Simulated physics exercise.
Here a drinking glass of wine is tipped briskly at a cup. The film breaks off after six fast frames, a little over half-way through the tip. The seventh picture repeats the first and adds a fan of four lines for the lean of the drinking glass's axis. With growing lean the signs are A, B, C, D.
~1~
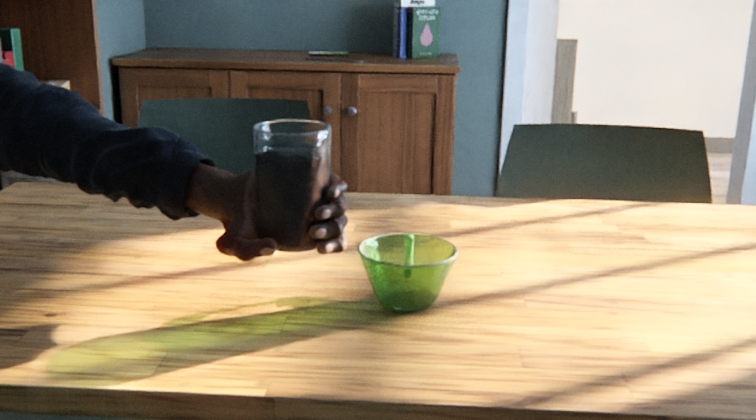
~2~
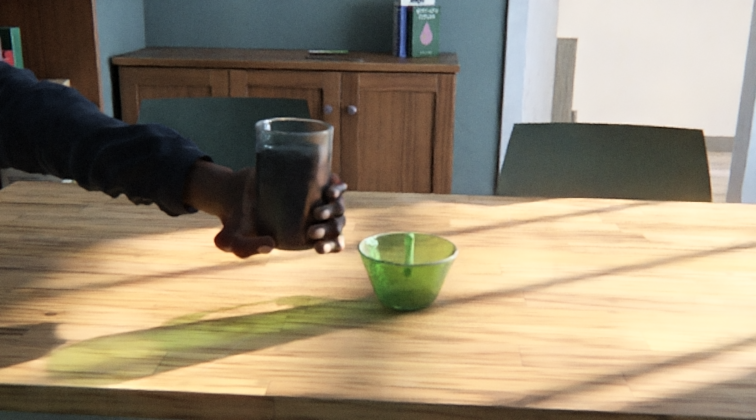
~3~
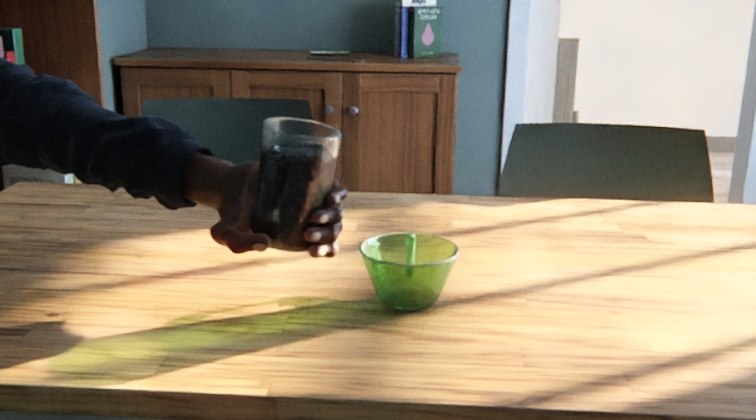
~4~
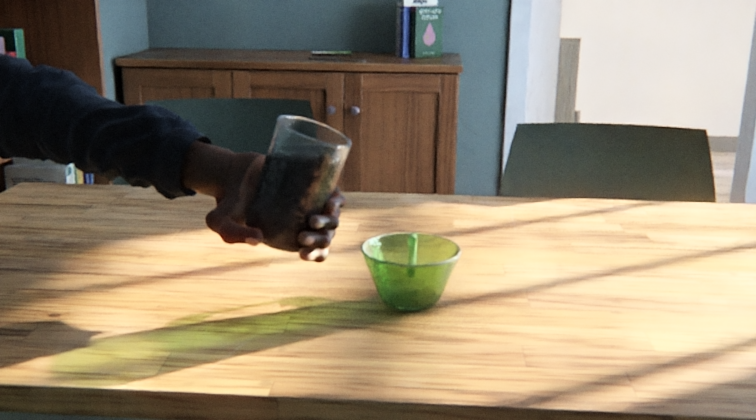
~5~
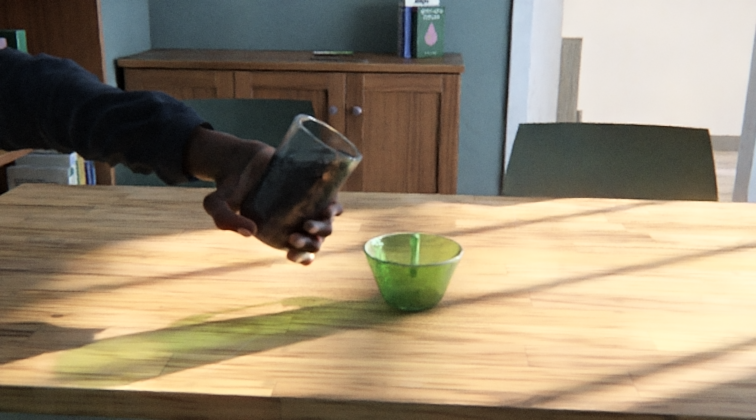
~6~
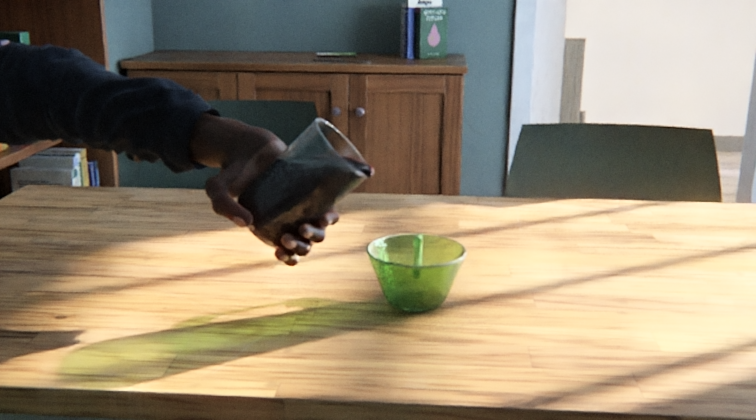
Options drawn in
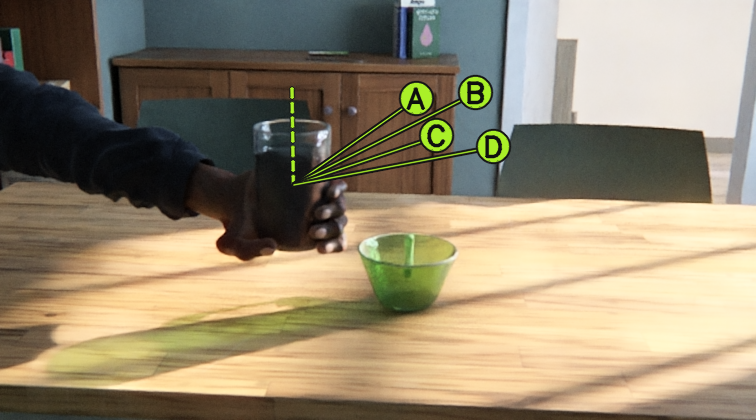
The clip opens with a hand holding a clear glass of dark liquid upright above a wooden table, to the left of a green cup. The hand tilts the glass rightward, slightly at first and then more steeply, until its rim leans toward the cup, with the liquid still inside.
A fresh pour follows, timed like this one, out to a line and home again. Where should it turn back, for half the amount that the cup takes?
Tilt C does it best.
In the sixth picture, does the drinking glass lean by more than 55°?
No, it does not.
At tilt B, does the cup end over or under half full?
Under.
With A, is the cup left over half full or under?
Under half.
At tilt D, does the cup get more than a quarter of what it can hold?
Yes, clearly.
On the marked copy, A at (403, 108); B at (460, 100); C at (420, 141); D at (477, 150).
For tilt A, the cup ends with about 14 % of what it can hold; 3 % of the wine is spilt.
For tilt B, the cup ends with about 28 % of what it can hold.
For tilt C, the cup ends with about 47 % of what it can hold.
For tilt D, the cup ends with about 68 % of what it can hold; 3 % of the wine is spilt.
